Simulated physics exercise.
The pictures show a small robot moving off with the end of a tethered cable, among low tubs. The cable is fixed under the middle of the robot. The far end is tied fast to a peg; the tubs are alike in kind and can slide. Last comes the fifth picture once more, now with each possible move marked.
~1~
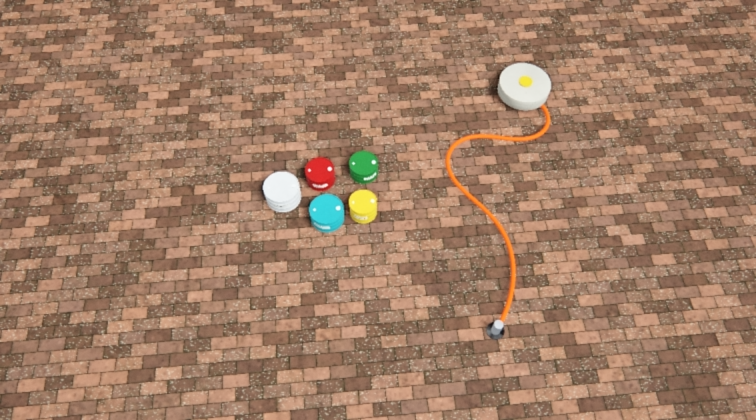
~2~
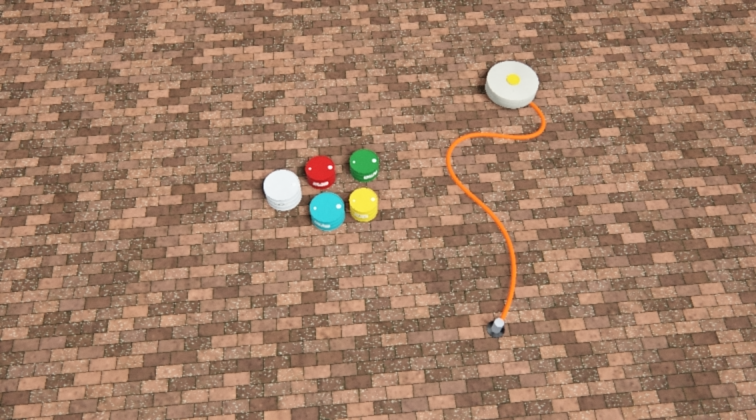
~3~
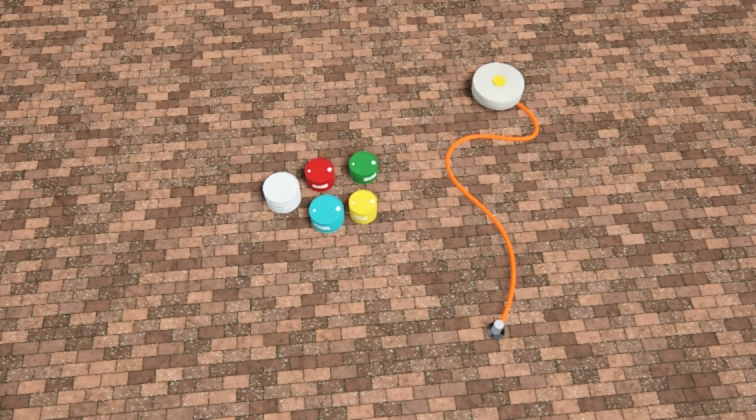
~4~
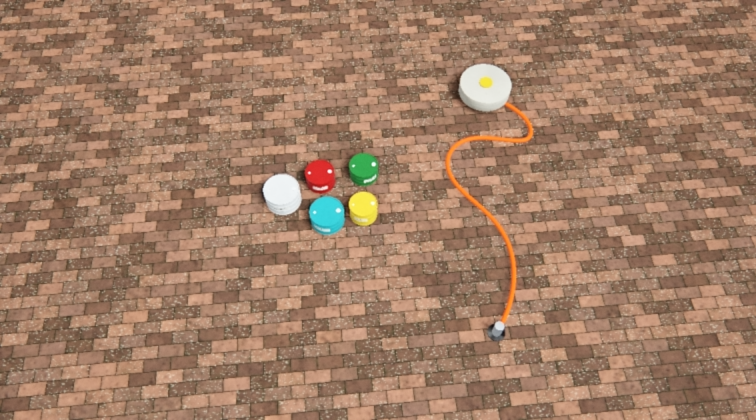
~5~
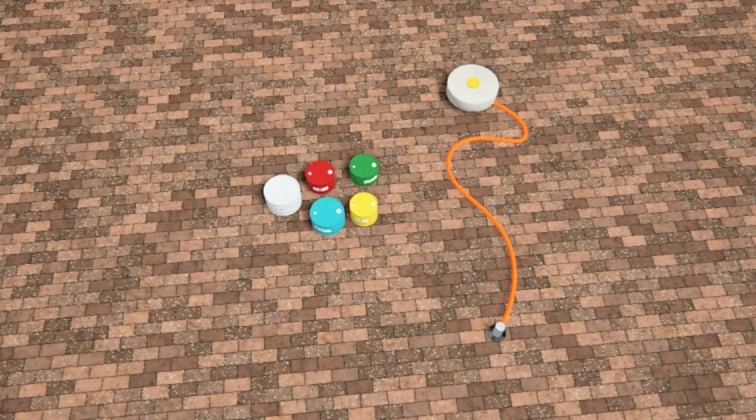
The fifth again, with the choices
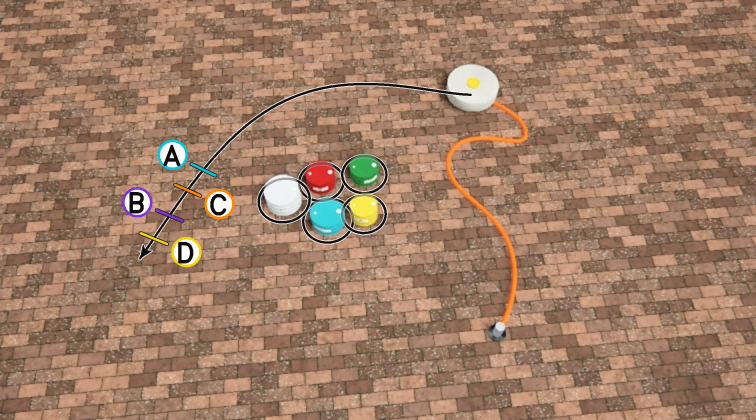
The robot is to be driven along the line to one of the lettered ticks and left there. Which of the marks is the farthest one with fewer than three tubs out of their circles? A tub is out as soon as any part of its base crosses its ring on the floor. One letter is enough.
It can go as far as B.
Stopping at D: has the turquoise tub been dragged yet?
Yes.
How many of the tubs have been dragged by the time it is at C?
One.
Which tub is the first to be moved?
The green one.
On the marked copy, A at (203, 170); B at (170, 216); C at (188, 190); D at (154, 239); the route from (471, 95) via (277, 105) to (140, 258).
With B. Early on, robot (349, 79).
Further on, robot (237, 126).
At the end, robot (167, 211); red tub (315, 188); green tub (344, 193); two over the rings.
As for the rest, A is within the limit but short; C is within the limit but short; D has five over the rings.
